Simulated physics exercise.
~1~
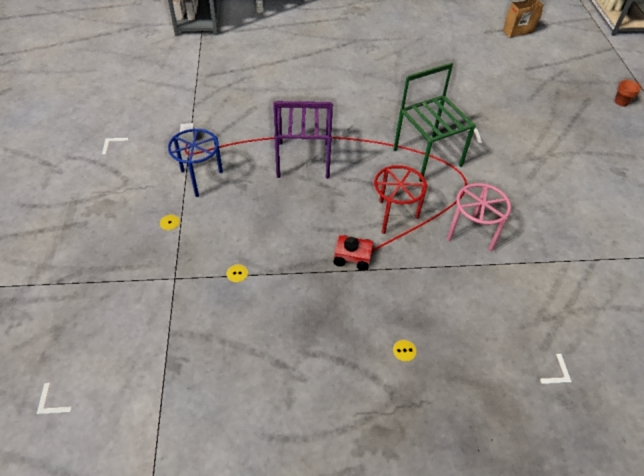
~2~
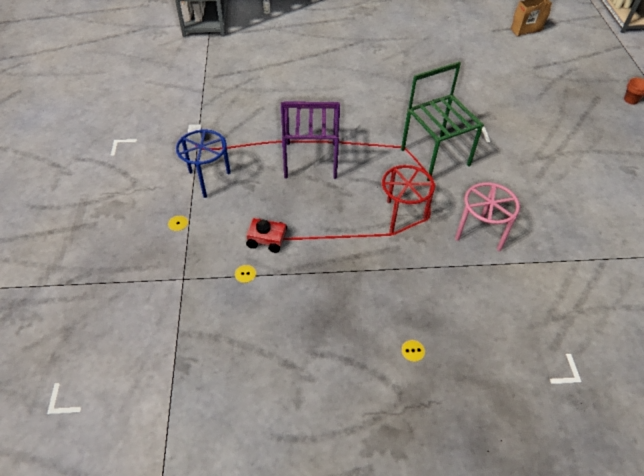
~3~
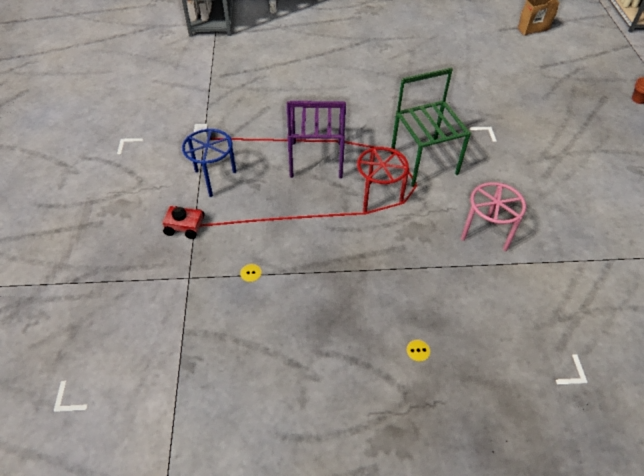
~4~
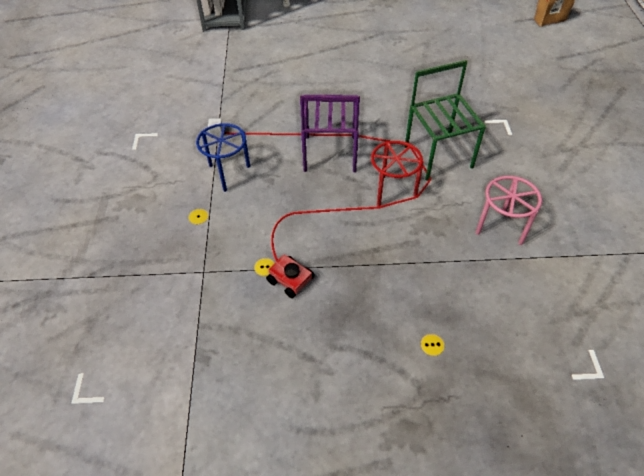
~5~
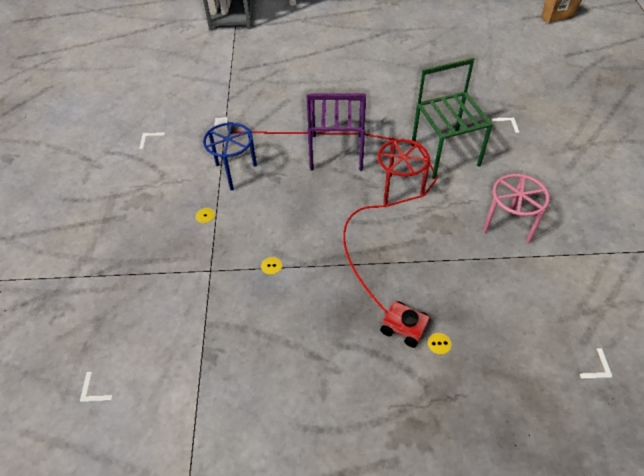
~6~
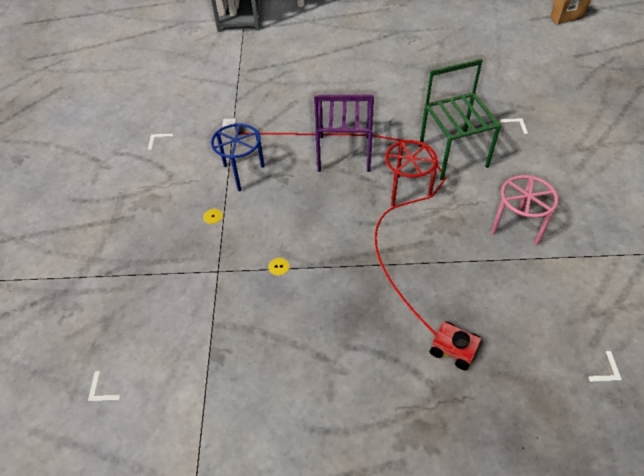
A little red cart trailing a thin red lead crosses a concrete shop floor, seen from above, with a blue stool and purple chair at left and centre, and a green chair, red stool and pink stool towards the right. It rolls left to the first yellow mark, and the tightening lead drags the red stool and green chair slightly leftward. The cart then turns back down and right past the second mark, its lead curving behind it. It continues to the third mark, ending at lower right with the lead slack and all the seats upright.
